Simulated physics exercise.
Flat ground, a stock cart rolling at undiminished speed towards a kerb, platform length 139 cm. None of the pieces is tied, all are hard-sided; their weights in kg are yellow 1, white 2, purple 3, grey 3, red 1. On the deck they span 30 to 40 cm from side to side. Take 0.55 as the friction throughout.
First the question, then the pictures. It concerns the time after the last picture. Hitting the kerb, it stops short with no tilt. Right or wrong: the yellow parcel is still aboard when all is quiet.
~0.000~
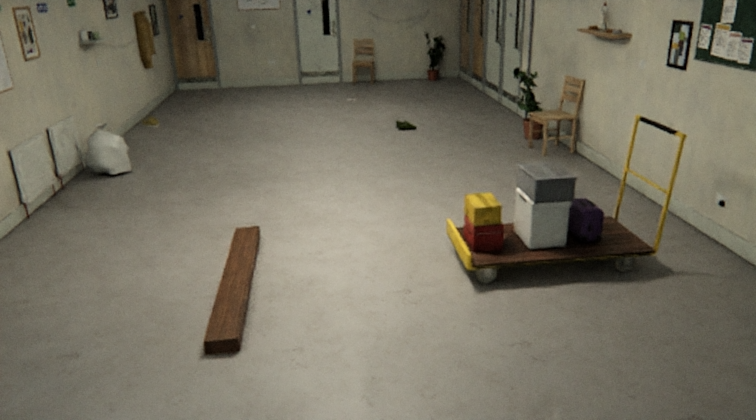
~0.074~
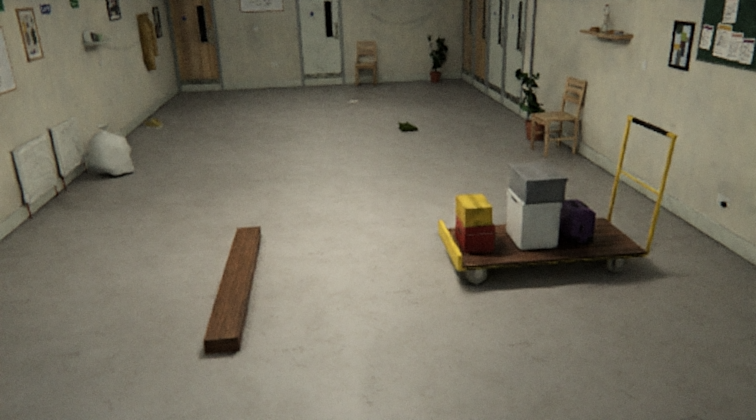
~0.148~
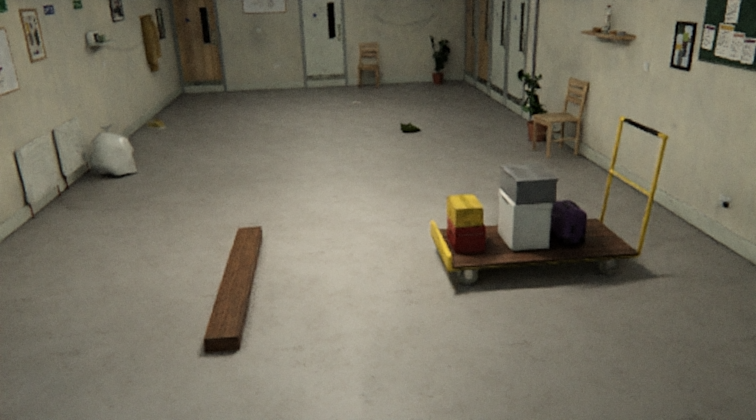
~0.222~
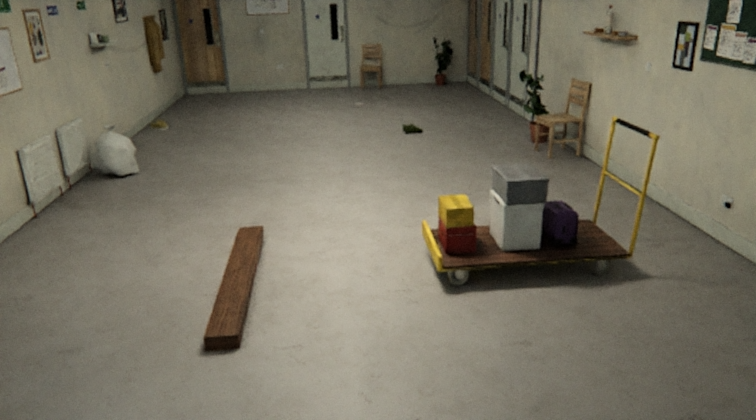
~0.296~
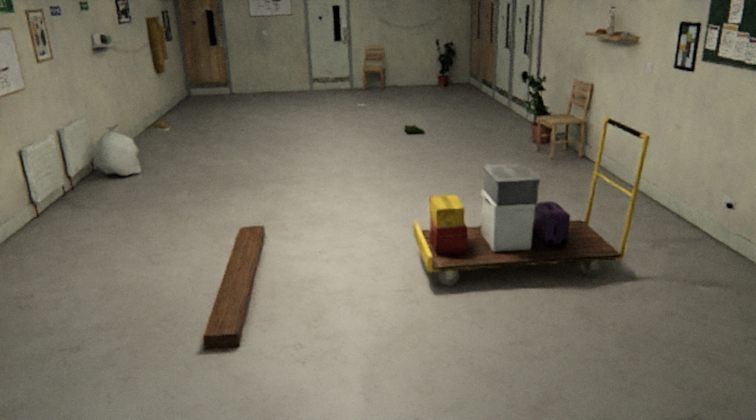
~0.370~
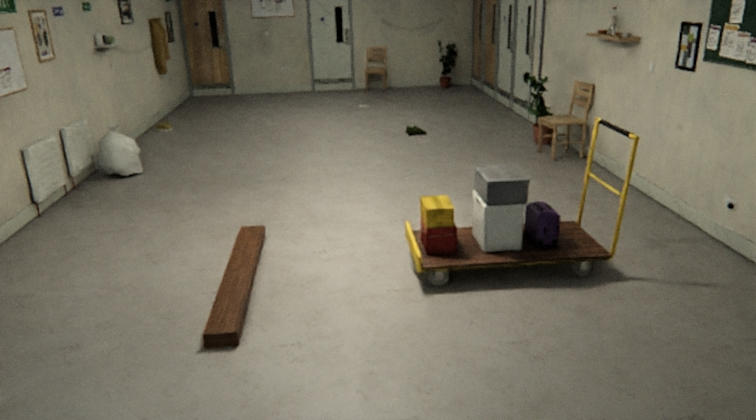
Right.
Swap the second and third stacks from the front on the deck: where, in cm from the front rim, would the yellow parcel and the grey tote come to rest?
Yellow 10 behind, grey 90 behind.
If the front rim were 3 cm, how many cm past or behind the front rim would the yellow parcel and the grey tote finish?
The yellow one would stop 10 behind the front rim, and the grey one 60 behind it.
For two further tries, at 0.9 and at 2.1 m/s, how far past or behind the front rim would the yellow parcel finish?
About 10 cm behind and 90 cm past.
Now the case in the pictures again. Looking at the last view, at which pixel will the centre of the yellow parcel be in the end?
Around (249, 222).
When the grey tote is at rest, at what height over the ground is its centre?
The centre rests around 65 cm up.
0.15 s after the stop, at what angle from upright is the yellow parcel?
I'd put the tilt near 0 degrees.
Impact comes at 1.65 s.
After 2.05 s the yellow parcel is 10 cm behind the rim, tilted 0°, near (249, 222) in the last picture's view.
After 2.45 s the yellow parcel is 10 cm behind the rim, tilted 0°, near (249, 222) in the last picture's view.
At rest, 3.4 s, nothing is past the rim; behind it, yellow parcel, white tote, purple suitcase, grey tote and red toolbox.
